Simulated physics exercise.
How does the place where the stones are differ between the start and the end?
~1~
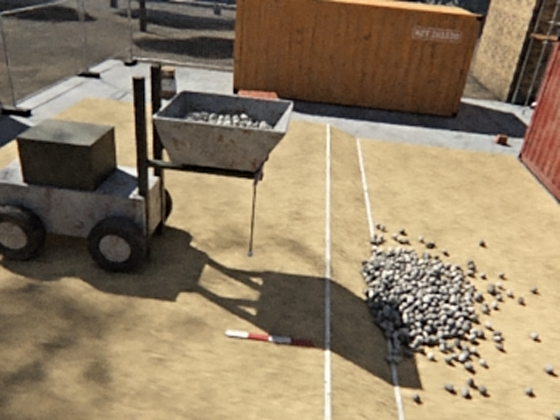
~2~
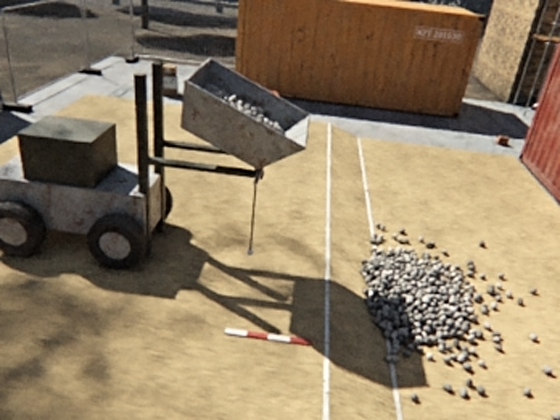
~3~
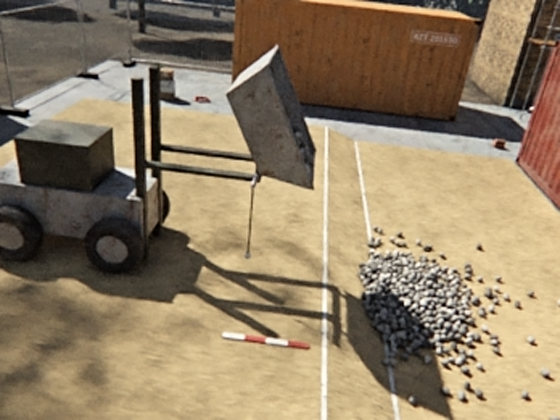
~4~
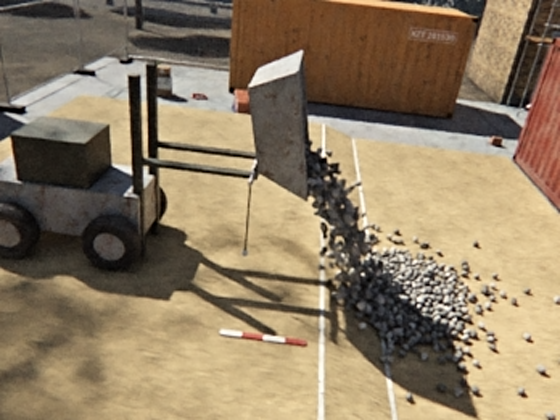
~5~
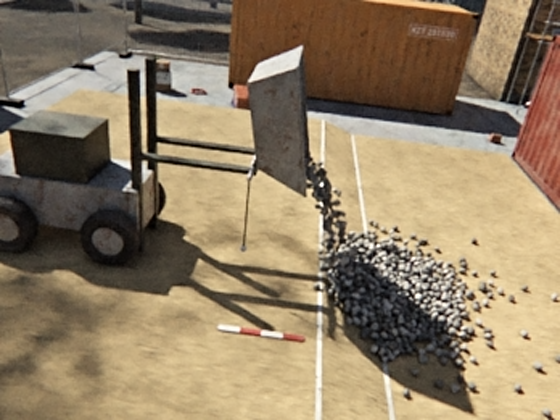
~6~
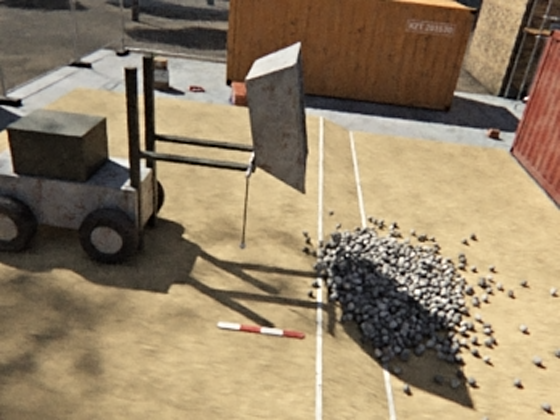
At the start, some stones are up in the raised skip and the rest lie on the ground at the right. At the end, they are all on the ground in one larger pile, so the stones as a whole are lower and further right.
